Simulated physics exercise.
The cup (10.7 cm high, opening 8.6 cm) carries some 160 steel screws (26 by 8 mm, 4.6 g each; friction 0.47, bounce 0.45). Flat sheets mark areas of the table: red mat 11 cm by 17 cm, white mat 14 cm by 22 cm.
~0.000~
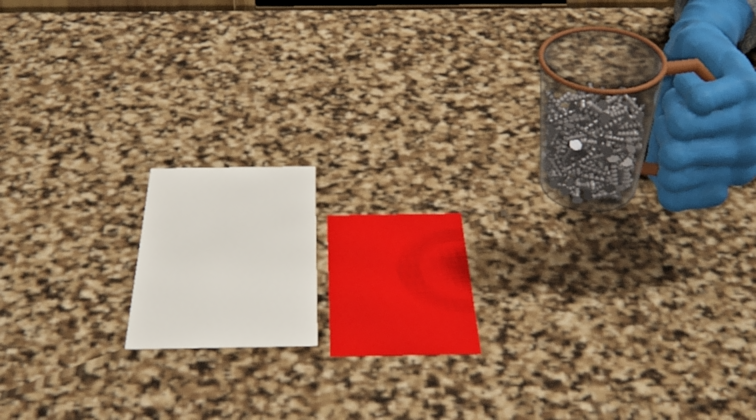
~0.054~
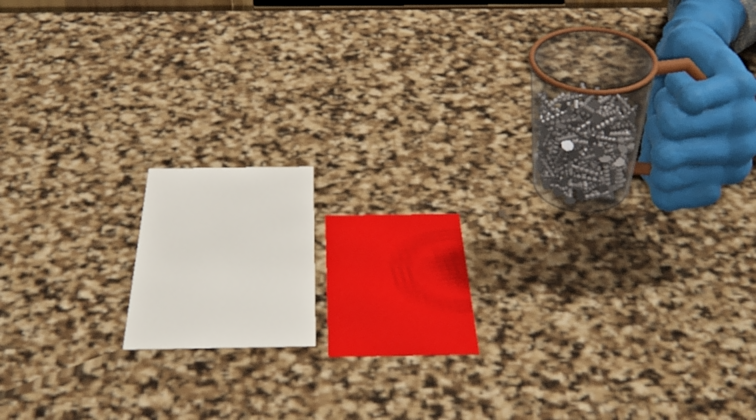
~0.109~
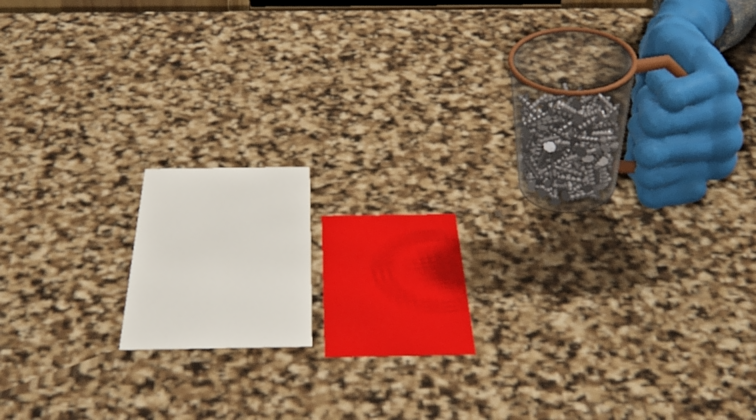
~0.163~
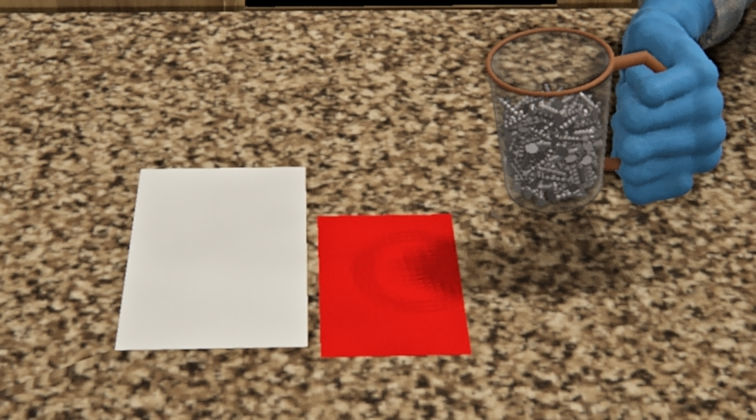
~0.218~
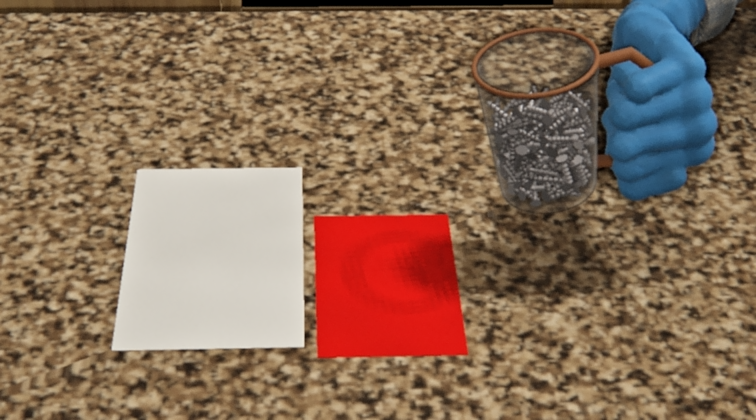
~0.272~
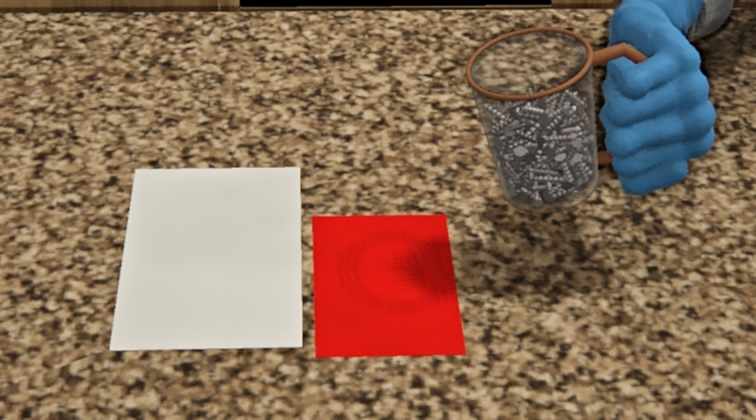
To begin with, a blue-gloved hand holds a clear cup of small steel screws upright above a speckled countertop, right of a red mat and a white mat. The hand carries the cup a short way left, then it leans slightly to the left as its sideways movement slows.
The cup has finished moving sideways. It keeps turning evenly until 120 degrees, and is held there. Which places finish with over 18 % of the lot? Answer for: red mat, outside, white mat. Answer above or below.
Red mat: Above, outside: Above, white mat: Below.
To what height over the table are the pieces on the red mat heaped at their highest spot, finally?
Some 3.0 cm.
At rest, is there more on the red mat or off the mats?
More ends on the red mat.
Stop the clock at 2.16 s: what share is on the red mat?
Some 65 per cent.
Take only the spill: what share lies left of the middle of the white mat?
Roughly 0 per cent.
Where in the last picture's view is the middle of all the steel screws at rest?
At about (426, 253).
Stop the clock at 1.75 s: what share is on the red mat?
Some 0 per cent.
After 0.84 s, tilt 49 degrees; cup 100 %; middle of all pieces on or above the table near (556, 139).
After 1.31 s, tilt 79 degrees; cup 100 %; middle of all pieces on or above the table near (558, 135).
After 1.75 s, tilt 107 degrees; cup 100 %; middle of all pieces on or above the table near (552, 136).
After 2.16 s, tilt 120 degrees; cup 10 %, red mat 65 %, outside 15 %, in the air 10 %; middle of all pieces on or above the table near (441, 236).
At rest (3.3 s), cup 0 %, white mat 0 %, red mat 75 %, outside 25 %.
